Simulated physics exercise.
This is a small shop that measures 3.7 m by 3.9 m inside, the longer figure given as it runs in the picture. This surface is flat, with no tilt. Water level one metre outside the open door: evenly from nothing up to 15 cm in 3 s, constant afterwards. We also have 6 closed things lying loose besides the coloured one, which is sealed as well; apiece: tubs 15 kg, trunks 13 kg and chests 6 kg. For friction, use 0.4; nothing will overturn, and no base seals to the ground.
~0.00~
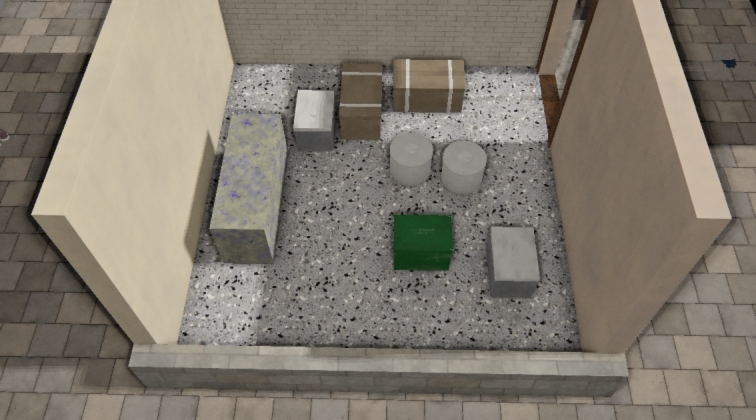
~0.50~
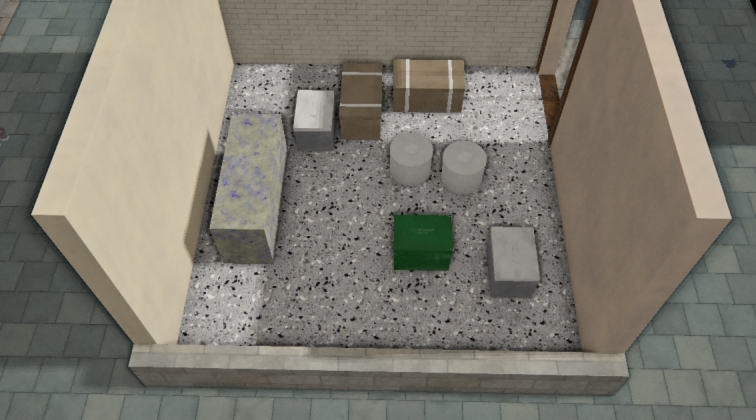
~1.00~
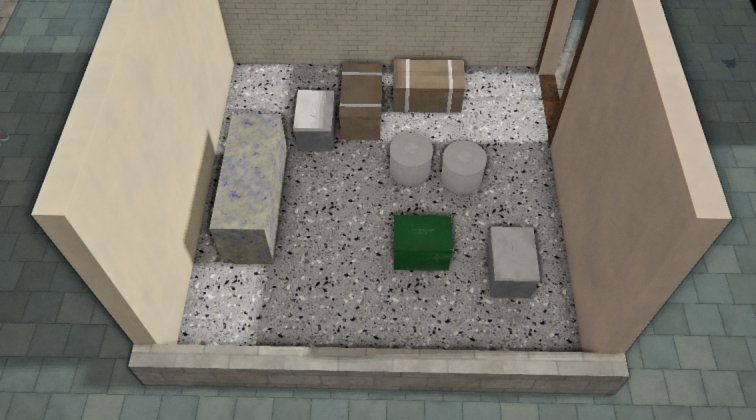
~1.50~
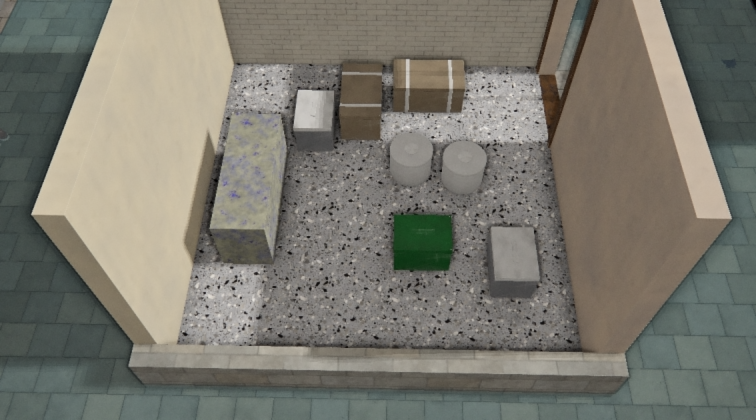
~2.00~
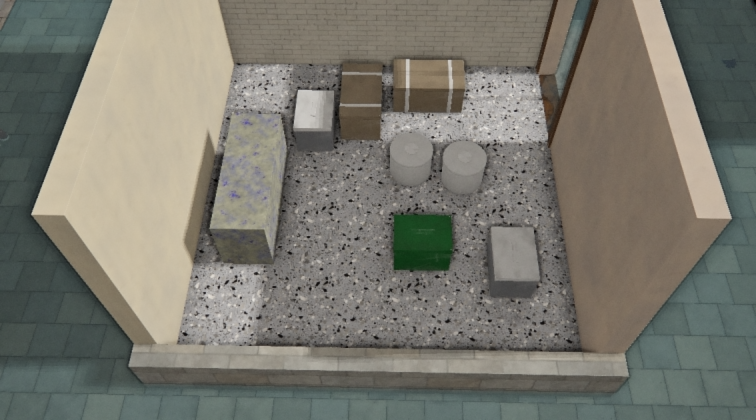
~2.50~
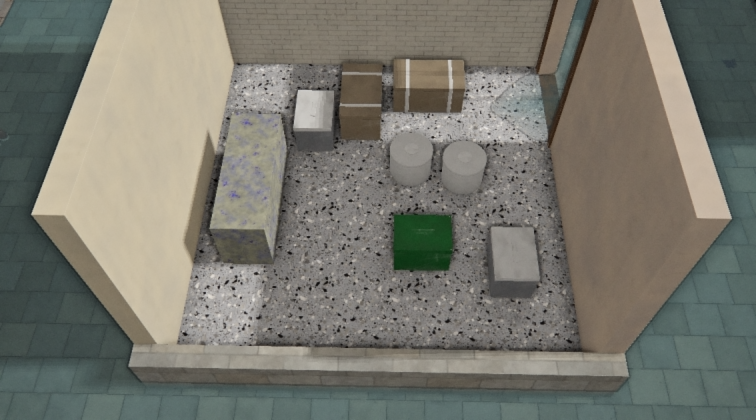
Small walled shop with a green chest and other closed containers sitting still, water covering paving outside, then entering at the doorway.
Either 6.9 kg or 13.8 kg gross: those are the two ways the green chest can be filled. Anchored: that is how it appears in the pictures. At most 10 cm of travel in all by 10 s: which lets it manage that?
I predict even the lighter option keeps it in place.
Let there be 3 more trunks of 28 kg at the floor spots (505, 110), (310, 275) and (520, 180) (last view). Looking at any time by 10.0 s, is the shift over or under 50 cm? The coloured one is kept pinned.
Order as asked: Goes beyond / stays within / stays within.
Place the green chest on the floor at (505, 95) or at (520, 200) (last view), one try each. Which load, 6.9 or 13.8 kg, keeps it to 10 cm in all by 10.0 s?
In turn: No mass works; the lighter mass suffices.
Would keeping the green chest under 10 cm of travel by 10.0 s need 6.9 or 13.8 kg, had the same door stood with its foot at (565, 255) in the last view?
For that position, nothing offered succeeds.
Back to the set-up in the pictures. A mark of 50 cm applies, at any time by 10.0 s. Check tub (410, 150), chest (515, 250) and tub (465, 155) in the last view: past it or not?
Respectively: Not exceeded, not exceeded, not exceeded.
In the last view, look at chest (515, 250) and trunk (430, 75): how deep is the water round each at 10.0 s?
Around 1 cm and 3 cm.
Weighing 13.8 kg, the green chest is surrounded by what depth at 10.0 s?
Close to 2 cm deep.
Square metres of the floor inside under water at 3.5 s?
Wet area: Approx. 2.0 m2.
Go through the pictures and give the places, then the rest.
The green chest at (423, 232) rests on the ground; water covers 0.0 m2; 0 of 7 have shifted, in the first frame.
The green chest at (423, 232) rests on the ground; water covers 0.0 m2; 0 of 7 have shifted, in the second frame.
The green chest at (423, 232), on the bottom; 0.0 m2 under water; 0 of 7 have shifted, in the third frame.
The green chest at (423, 232) rests on the ground; 0.0 m2 under water; 0 of 7 have shifted, in the fourth frame.
The green chest at (423, 232), on the bottom; 0.0 m2 under water; 0 of 7 have shifted, in the fifth frame.
The green chest at (423, 232), on the bottom; water covers 0.4 m2; 0 of 7 have shifted, in the sixth frame.
After 3.5 s the green chest would be 0 cm from its start with 6.9 kg and 0 cm from its start with 13.8 kg; 0 cm of water round it then.
After 4.5 s the green chest would be 0 cm from its start with 6.9 kg and 0 cm from its start with 13.8 kg; 0 cm of water round it then.
After 7.0 s the green chest would be 0 cm from its start with 6.9 kg and 0 cm from its start with 13.8 kg; 1 cm of water round it then.
After 10.0 s the green chest would be 0 cm from its start with 6.9 kg and 0 cm from its start with 13.8 kg; 2 cm of water round it then.
